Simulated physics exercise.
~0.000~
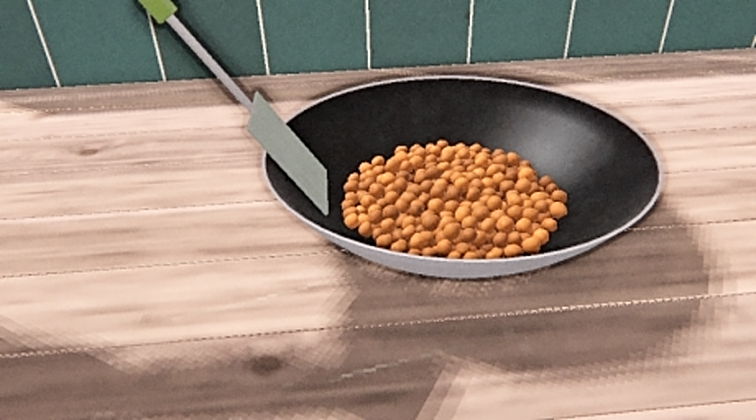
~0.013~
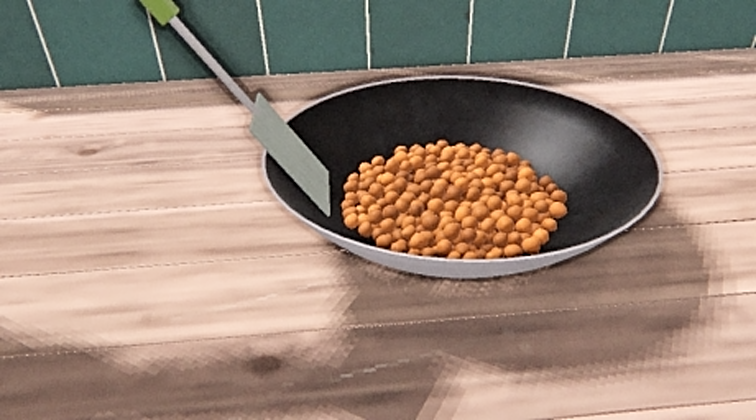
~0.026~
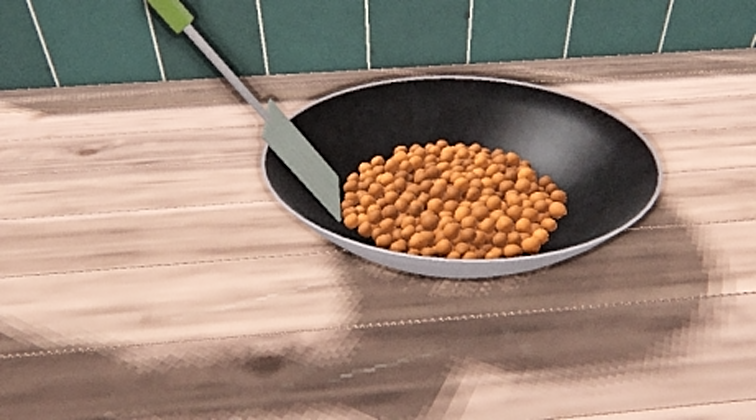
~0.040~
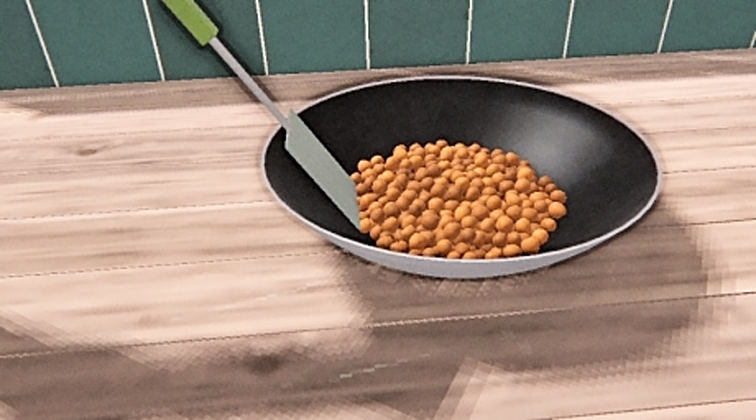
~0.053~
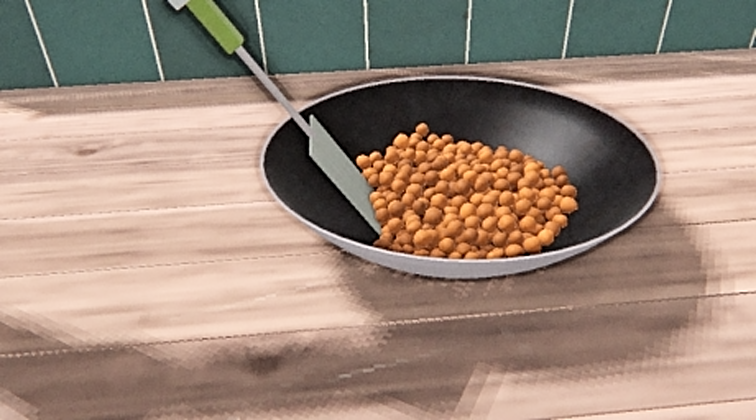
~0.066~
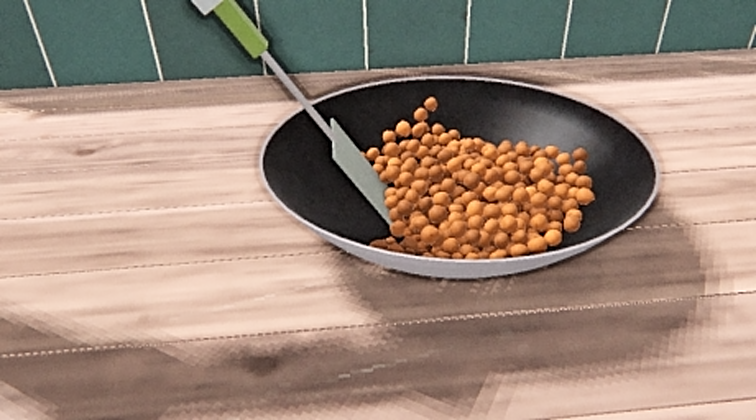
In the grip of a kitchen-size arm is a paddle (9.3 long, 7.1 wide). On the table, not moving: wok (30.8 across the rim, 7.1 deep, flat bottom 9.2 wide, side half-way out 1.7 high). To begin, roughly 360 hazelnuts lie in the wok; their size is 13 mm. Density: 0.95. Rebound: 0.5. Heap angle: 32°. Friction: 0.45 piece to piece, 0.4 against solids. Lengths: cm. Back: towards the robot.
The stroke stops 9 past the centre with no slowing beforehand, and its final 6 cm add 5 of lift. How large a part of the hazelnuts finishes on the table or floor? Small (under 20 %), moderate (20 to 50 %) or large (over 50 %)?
Moderate.
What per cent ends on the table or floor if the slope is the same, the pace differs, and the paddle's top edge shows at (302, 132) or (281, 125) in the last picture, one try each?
Estimates: Near 15 %, near 5 %.
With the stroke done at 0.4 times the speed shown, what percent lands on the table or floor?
5 %.
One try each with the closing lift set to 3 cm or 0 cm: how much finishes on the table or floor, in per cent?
It comes to around 30 per cent on the first try and around 25 per cent on the second.
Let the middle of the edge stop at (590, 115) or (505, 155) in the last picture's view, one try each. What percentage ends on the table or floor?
Some 35 and 15 per cent.
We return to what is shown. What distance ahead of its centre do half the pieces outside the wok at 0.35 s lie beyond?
It's close to 24 cm ahead of the centre.
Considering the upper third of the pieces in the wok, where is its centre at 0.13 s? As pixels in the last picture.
The middle lies somewhere about (534, 158).
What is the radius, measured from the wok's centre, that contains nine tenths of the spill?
Roughly 115 cm.
After 0.10 s, sloping 57°, highest piece 10 above the table; 362 in the wok, 1 on the blade or in flight.
After 0.13 s, sloping 57°, highest piece 14 above the table; 357 in the wok, 6 on the blade or in flight.
After 0.35 s, sloping 57°, highest piece 20 above the table; 265 in the wok, 29 on the table or floor, 69 on the blade or in flight.
After 1.40 s, sloping 57°, highest piece 5 above the table; 265 in the wok, 98 on the table or floor.
At rest, 265 in the wok, 98 on the table or floor. That is 27 % on the table or floor.
